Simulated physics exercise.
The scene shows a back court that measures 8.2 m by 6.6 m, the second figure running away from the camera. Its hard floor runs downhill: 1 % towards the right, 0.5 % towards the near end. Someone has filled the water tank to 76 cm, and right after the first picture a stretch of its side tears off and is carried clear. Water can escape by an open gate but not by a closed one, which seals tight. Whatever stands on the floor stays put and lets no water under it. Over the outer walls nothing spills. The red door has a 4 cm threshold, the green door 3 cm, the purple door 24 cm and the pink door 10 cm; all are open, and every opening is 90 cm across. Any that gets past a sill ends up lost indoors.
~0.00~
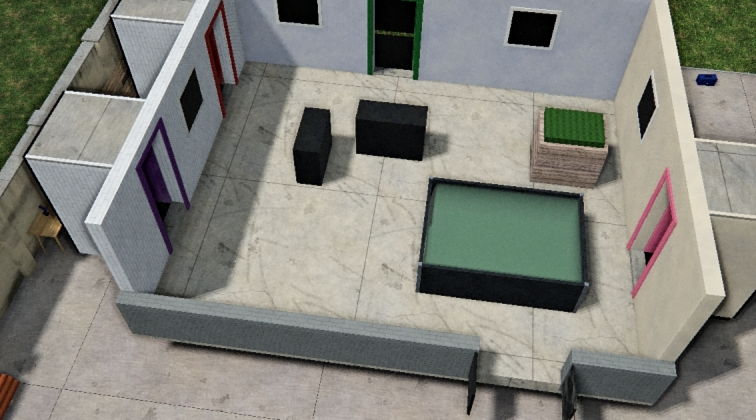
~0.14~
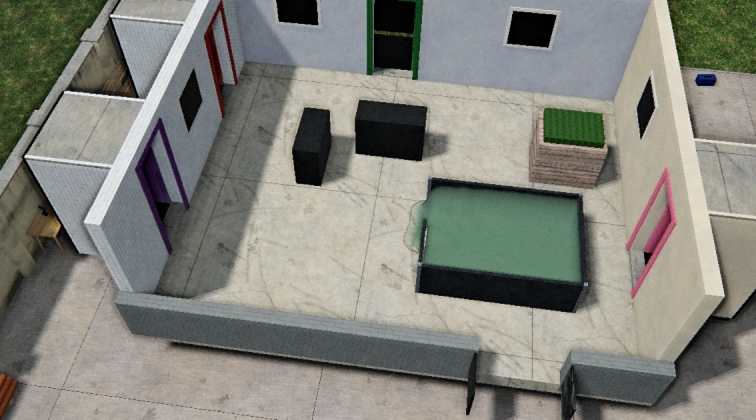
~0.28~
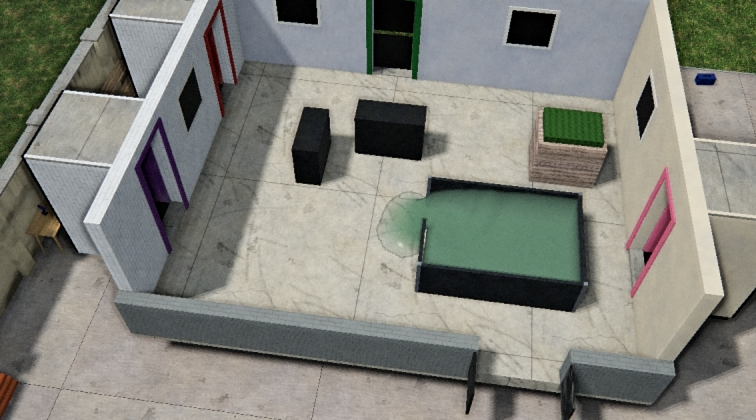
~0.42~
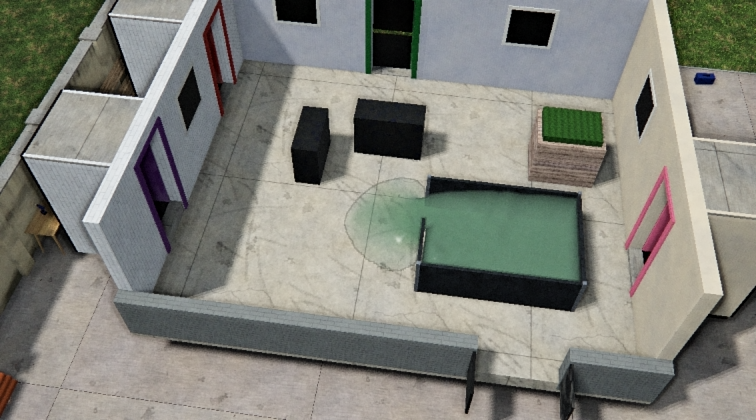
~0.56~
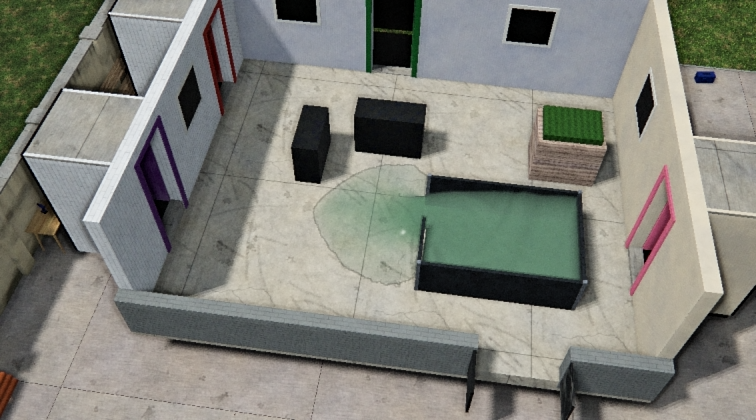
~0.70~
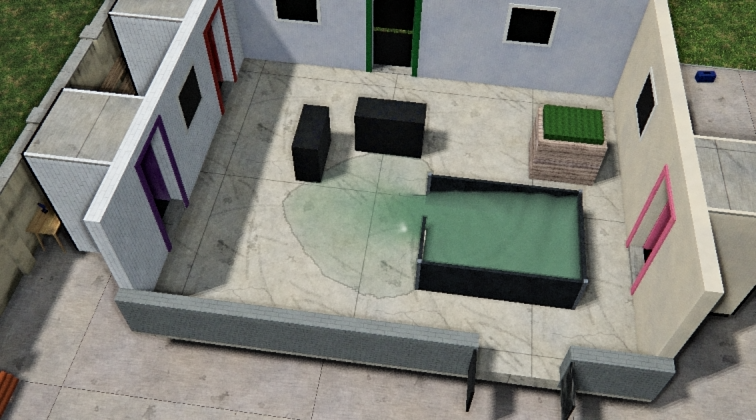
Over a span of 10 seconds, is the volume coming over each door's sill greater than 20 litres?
Within 10 seconds: At the red door, greater; at the green door, greater; at the purple door, not greater; at the pink door, not greater.
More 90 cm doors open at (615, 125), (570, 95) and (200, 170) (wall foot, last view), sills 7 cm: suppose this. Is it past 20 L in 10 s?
Result in order - not enough, not enough, more than that.
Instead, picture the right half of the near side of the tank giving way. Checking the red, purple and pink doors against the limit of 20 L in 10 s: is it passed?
Note: Red short of the mark, purple short of the mark, pink short of the mark.
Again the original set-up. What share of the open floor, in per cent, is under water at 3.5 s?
Covered: Roughly 50 %.
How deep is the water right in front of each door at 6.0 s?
In cm: Red 8, green 7, purple 16, pink 0.
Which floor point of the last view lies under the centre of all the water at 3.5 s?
At roughly (382, 224).
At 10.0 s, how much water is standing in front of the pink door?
Around 6.0 cm deep.
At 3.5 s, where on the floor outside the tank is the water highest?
Near (164, 267).
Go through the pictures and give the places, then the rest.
The water tank at (503, 231) is whole and still, 76 cm deep, in the first picture.
The front is at a hidden place, 0.6 m from the gap at (427, 219); 0.2 m2 of floor is under water; 76 cm left at the back of the water tank, in the second picture.
The front is at (382, 235), 0.9 m from the gap at (427, 220); 0.8 m2 of floor is under water; 76 cm left at the back of the water tank, in the third picture.
Water pours out at (426, 219) and has run 1.4 m, to (350, 225); typically 7 cm deep outside, 76 cm at the water tank's back, in the fourth picture.
The front is at (323, 203), 2.0 m from the gap at (426, 218); 3.7 m2 of floor is under water; 76 cm left at the back of the water tank, in the fifth picture.
The front is at (289, 201), 2.7 m from the gap at (427, 217); 5.6 m2 of floor is under water; 76 cm left at the back of the water tank, in the sixth picture.
After 1.4 s water covers 25 % of the floor and is deepest (40 cm) near (417, 216); red door not reached, green door not reached, purple door not reached, pink door not reached.
After 2.2 s water covers 40 % of the floor and is deepest (34 cm) near (417, 216); red door not reached, green door not reached, purple door 22 cm at the sill, 0 L in, pink door not reached.
After 3.5 s water covers 50 % of the floor and is deepest (30 cm) near (164, 267); red door 4 cm at the sill, 0 L in, green door 9 cm at the sill, 29 L in, purple door 23 cm at the sill, 1 L in, pink door not reached.
After 6.0 s water covers 75 % of the floor and is deepest (18 cm) near (147, 311); red door 8 cm at the sill, 5 L in, green door 7 cm at the sill, 60 L in, purple door 16 cm at the sill, 3 L in, pink door not reached.
After 10.0 s water covers 100 % of the floor and is deepest (14 cm) near (621, 375); red door 7 cm at the sill, 44 L in, green door 6 cm at the sill, 108 L in, purple door 10 cm at the sill, 3 L in, pink door 6 cm at the sill, 0 L in.
